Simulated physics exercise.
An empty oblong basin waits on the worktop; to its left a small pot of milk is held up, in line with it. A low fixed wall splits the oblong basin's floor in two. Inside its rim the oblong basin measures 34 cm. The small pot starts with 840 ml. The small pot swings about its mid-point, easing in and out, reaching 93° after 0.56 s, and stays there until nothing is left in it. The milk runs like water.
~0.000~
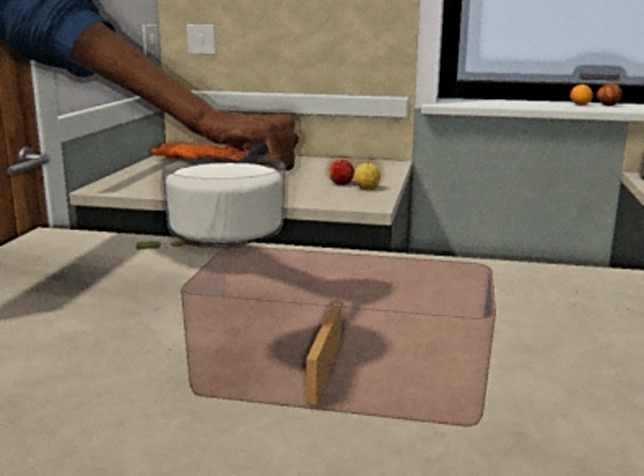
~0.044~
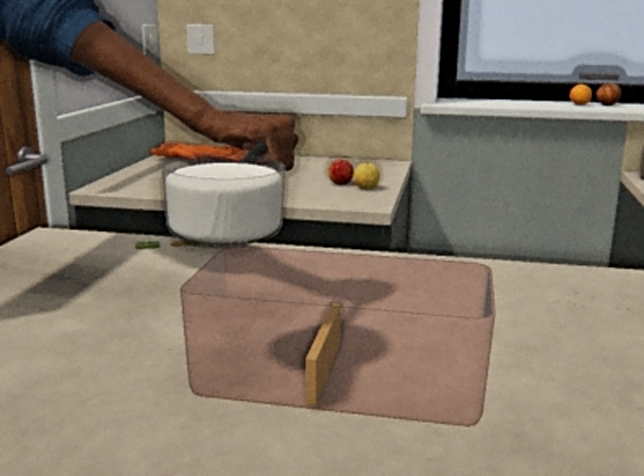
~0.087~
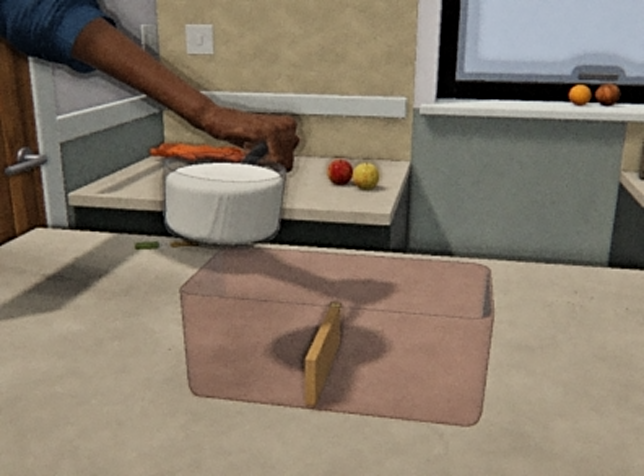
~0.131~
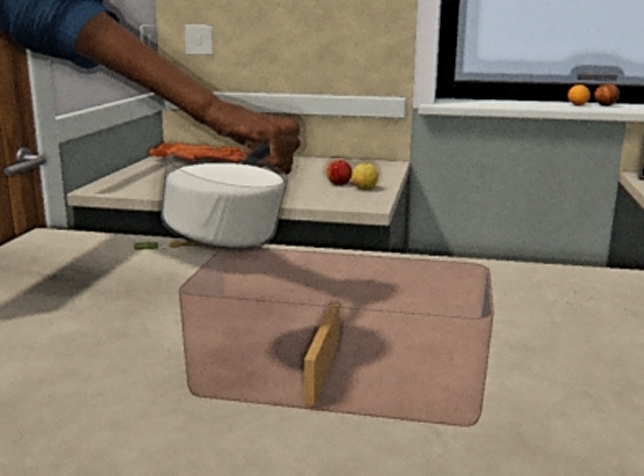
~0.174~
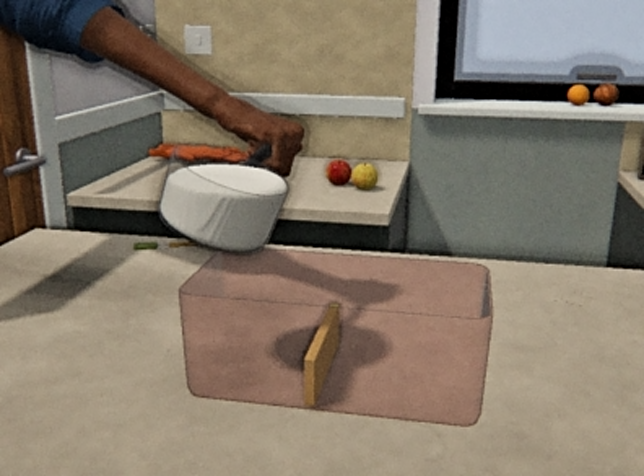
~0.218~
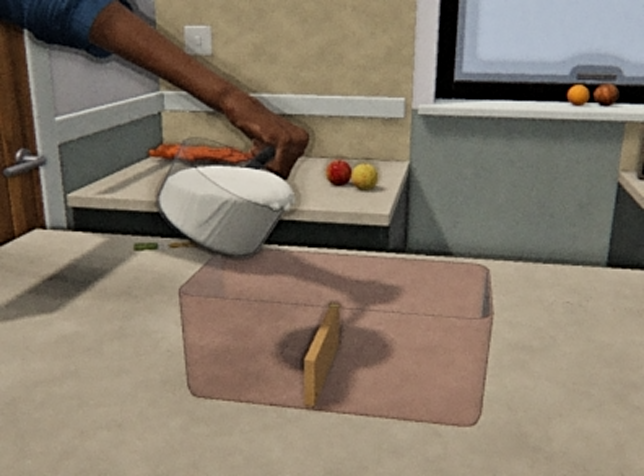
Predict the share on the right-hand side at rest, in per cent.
The far part has some 47 per cent.
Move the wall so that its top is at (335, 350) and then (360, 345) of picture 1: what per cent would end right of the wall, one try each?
First 40, then 5 per cent.
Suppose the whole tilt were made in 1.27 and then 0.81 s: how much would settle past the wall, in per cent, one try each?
In turn about 60 and 55 per cent.
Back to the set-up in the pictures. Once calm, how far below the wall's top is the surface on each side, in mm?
Left about 38 mm, right about 44 mm.
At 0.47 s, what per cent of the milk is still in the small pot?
Near 38 in a hundred.
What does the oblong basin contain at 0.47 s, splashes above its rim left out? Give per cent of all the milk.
Near 36 in a hundred.
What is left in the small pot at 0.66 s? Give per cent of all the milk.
Near 12 in a hundred.
After 0.47 s the tilt is 87° and 37 per cent is still to pour, 14 is left of the wall and 23 right of it.
After 0.66 s the tilt is 93° and 11 per cent is still to pour, 38 is left of the wall and 47 right of it.
After 0.85 s the tilt is 93° and 4 per cent is still to pour, 48 is left of the wall and 47 right of it.
After 1.06 s the tilt is 93° and 1 per cent is still to pour, 51 is left of the wall and 47 right of it.
In the end 52 per cent lies left of the wall, 47 right of it and 0 outside.
